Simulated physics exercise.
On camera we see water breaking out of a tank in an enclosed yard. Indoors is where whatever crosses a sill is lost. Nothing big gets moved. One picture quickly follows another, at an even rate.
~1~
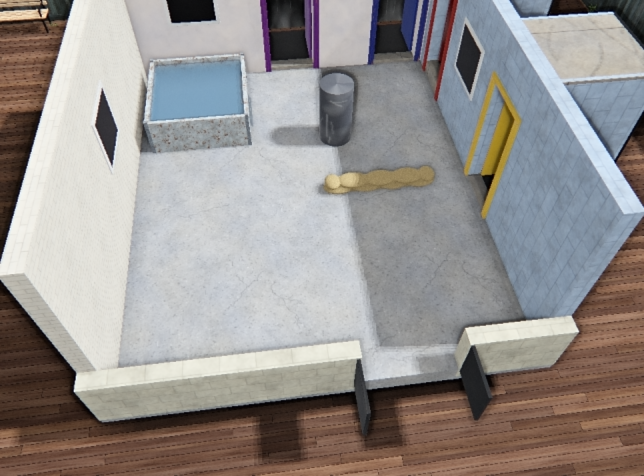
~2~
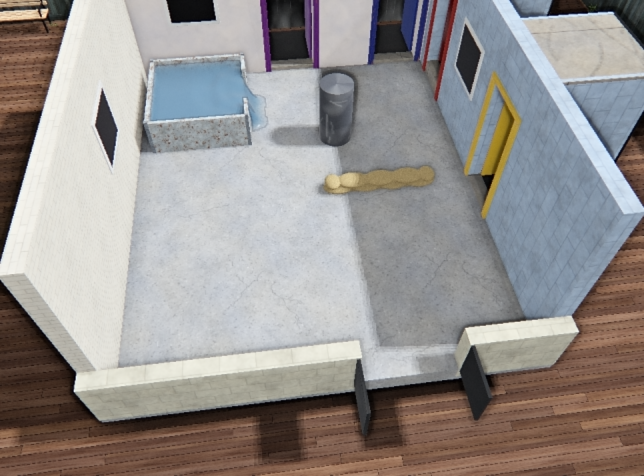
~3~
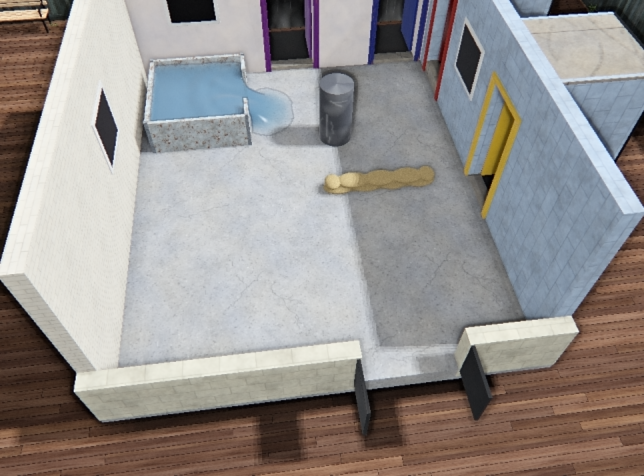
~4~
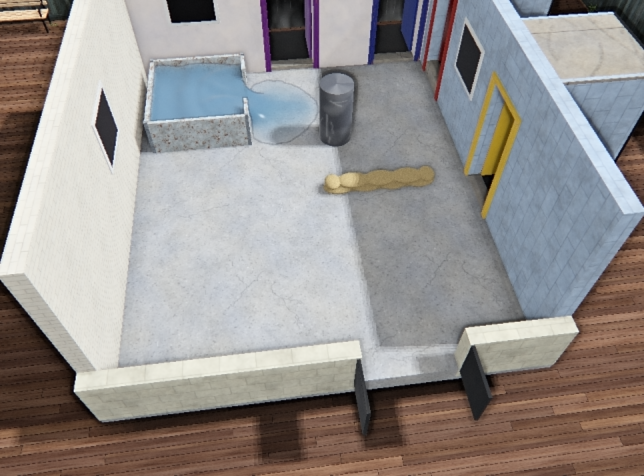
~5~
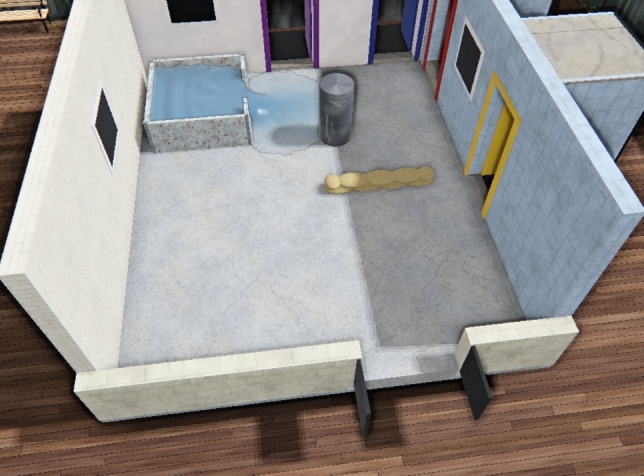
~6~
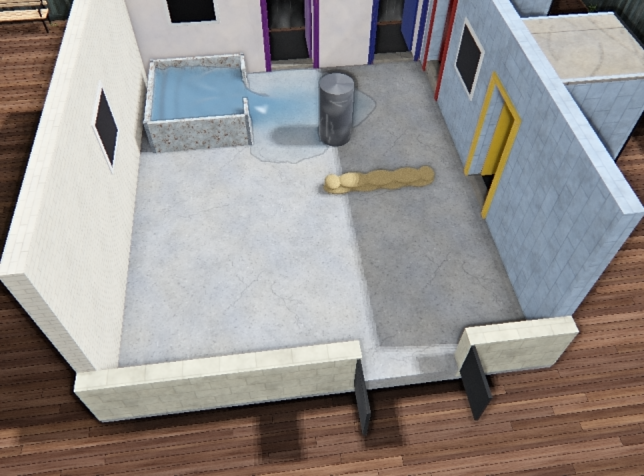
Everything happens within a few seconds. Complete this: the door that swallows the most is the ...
... Blue door.
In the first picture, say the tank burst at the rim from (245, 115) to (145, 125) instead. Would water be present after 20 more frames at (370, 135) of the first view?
At that place: Not flooded.
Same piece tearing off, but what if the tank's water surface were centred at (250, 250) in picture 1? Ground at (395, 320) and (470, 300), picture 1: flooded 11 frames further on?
Soaked, soaked.
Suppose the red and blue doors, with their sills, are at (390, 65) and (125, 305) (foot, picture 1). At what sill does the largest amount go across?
My bet is the yellow door.
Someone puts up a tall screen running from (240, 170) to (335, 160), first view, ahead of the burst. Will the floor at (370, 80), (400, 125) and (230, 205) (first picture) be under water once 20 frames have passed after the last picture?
The first is soaked, the second soaked, the third still bare.
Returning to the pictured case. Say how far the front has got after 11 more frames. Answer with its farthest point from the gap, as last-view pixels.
I reckon the front has reached (465, 180) by then.
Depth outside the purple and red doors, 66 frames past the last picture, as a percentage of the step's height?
Near 70 per cent and 20 per cent, respectively.
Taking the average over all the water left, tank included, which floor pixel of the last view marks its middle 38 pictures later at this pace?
The centre of mass sits at about (323, 137).
A moment on, water covers 25 % of the floor; red door wet at the sill, nothing in, purple door wet at the sill, nothing in, blue door wet at the sill, nothing in, yellow door not reached.
Next, water covers 30 % of the floor; red door wet at the sill, nothing in, purple door a trickle in, blue door a trickle in, yellow door not reached.
Then, water covers 40 % of the floor; red door a trickle in, purple door a trickle in, blue door some in, yellow door a trickle in.
Later, water covers 55 % of the floor; red door a trickle in, purple door a trickle in, blue door a lot in, yellow door some in.
In the end, water covers 85 % of the floor; red door a trickle in, purple door a trickle in, blue door a lot in, yellow door some in; the blue door has let in the most.
